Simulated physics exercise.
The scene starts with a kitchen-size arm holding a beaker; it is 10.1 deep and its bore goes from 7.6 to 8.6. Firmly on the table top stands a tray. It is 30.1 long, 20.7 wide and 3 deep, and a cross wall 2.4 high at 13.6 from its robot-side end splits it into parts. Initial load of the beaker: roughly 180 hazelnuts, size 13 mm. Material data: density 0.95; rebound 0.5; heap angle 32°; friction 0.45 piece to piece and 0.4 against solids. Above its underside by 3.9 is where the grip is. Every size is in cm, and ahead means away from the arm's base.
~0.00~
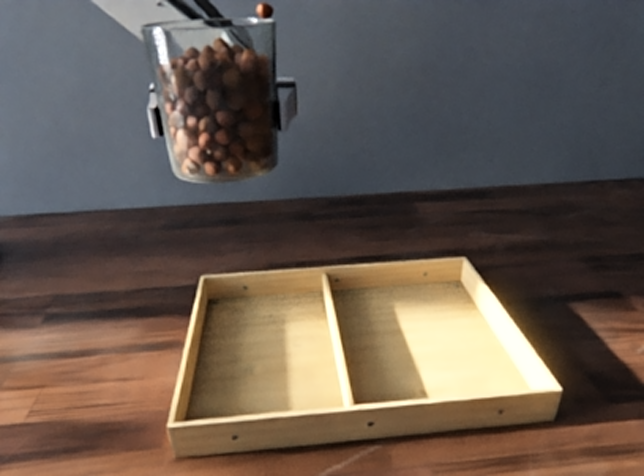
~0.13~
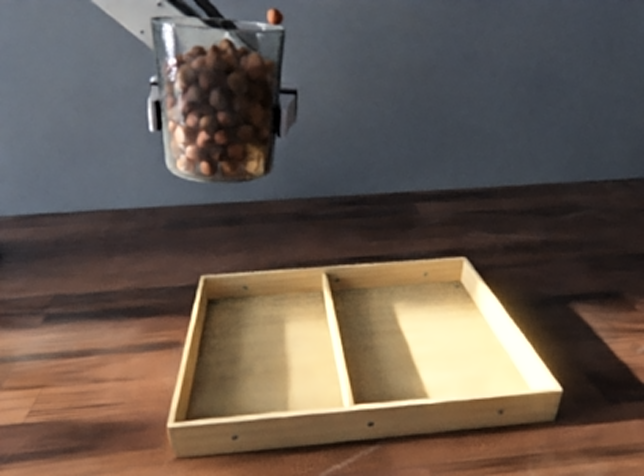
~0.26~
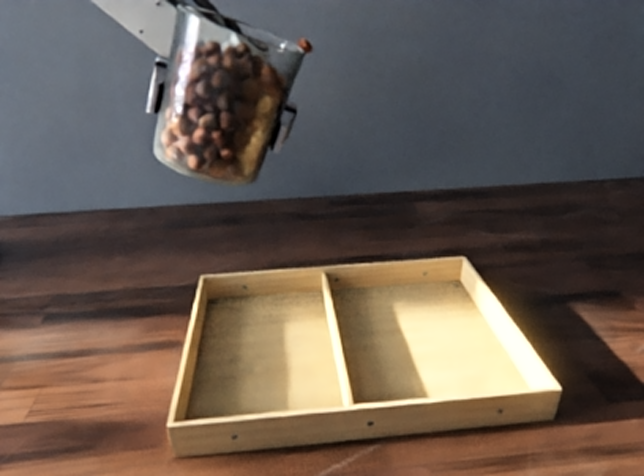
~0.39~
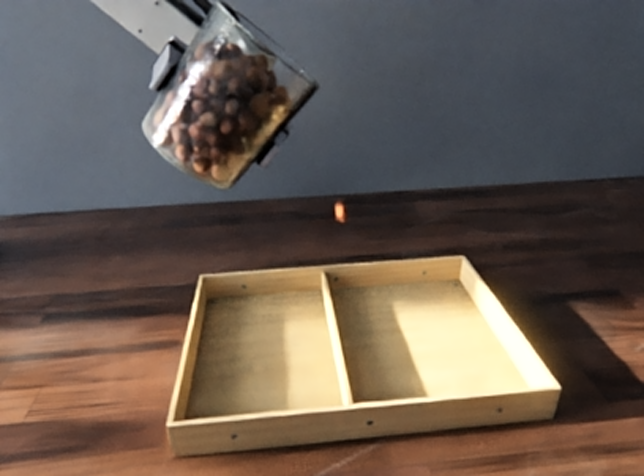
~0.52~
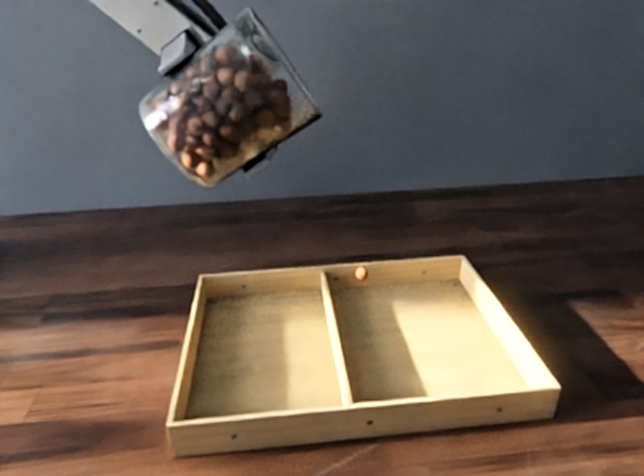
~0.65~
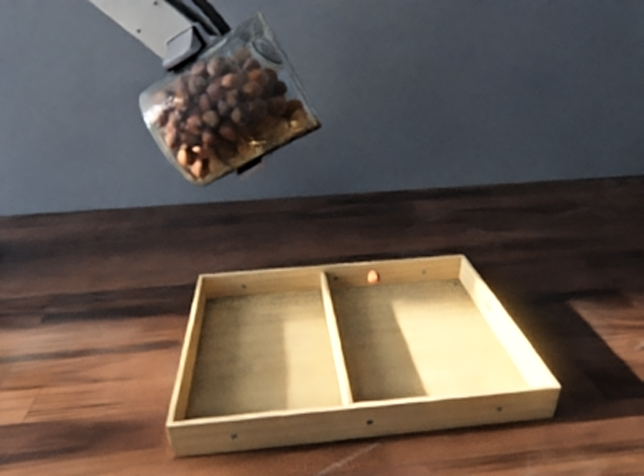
A robotic arm tilts a clear beaker of hazelnuts rightward, and one drops into the tray.
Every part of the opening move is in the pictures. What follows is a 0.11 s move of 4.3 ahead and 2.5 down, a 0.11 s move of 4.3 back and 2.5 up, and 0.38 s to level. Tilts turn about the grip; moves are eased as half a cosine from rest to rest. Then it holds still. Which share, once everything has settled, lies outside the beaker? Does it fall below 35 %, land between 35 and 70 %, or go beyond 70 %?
It falls below 35 %.
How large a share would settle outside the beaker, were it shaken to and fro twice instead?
Then roughly 20 percent.
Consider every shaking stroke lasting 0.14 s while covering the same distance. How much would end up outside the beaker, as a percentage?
It would come to roughly 10 %.
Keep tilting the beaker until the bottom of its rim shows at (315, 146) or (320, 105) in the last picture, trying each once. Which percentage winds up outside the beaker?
First try about 35 per cent, second try about 5 per cent.
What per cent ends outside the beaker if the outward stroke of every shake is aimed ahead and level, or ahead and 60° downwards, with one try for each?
I'd say close to 30 percent for the first and close to 5 percent for the second.
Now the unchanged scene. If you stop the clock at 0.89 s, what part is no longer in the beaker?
I'd put it at some 10 per cent at that point.
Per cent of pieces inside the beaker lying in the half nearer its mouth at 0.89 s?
Some 40 percent is in that half.
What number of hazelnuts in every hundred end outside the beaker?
Roughly 15 percent.
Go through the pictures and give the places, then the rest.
Beaker middle at (219, 101), level; upper third of the load around (215, 77), from x 165 to 265, top at y 10; 177 in the beaker, in the first frame.
Beaker middle at (220, 101), tilted 6° forward; upper third of the load around (218, 76), from x 170 to 275, top at y 15, in the second frame.
Beaker middle at (224, 101), tilted 22° forward; upper third of the load around (226, 79), from x 170 to 305, top at y 45; 176 in the beaker, 1 in flight or on a rim, in the third frame.
Beaker middle at (228, 103), tilted 41° forward; upper third of the load around (223, 82), from x 160 to 340, top at y 55; 176 in the beaker, 1 in flight or on a rim, in the fourth frame.
Beaker middle at (230, 106), tilted 57° forward; upper third of the load around (224, 87), from x 160 to 365, top at y 55; 176 in the beaker, 1 in the far-side part, in the fifth frame.
Beaker middle at (231, 107), tilted 63° forward; upper third of the load around (220, 90), from x 160 to 375, top at y 60; 176 in the beaker, 1 in the far-side part, in the sixth frame.
By 0.89 s, tilted 63° forward, highest piece 27 above the table; 162 in the beaker, 1 in the far-side part, 14 in flight or on a rim.
By 1.13 s, tilted 14° forward, highest piece 29 above the table; 154 in the beaker, 18 in the far-side part, 2 in the robot-side part, 3 in flight or on a rim.
By 1.45 s, level, highest piece 29 above the table; 154 in the beaker, 14 in the far-side part, 5 on the table or floor, 3 in the robot-side part, 1 in flight or on a rim.
By 2.50 s, level, highest piece 29 above the table; 154 in the beaker, 14 in the far-side part, 5 on the table or floor, 4 in the robot-side part.
Final count, 154 in the beaker, 14 in the far-side part, 5 on the table or floor, 4 in the robot-side part. That is 13 % outside the beaker.
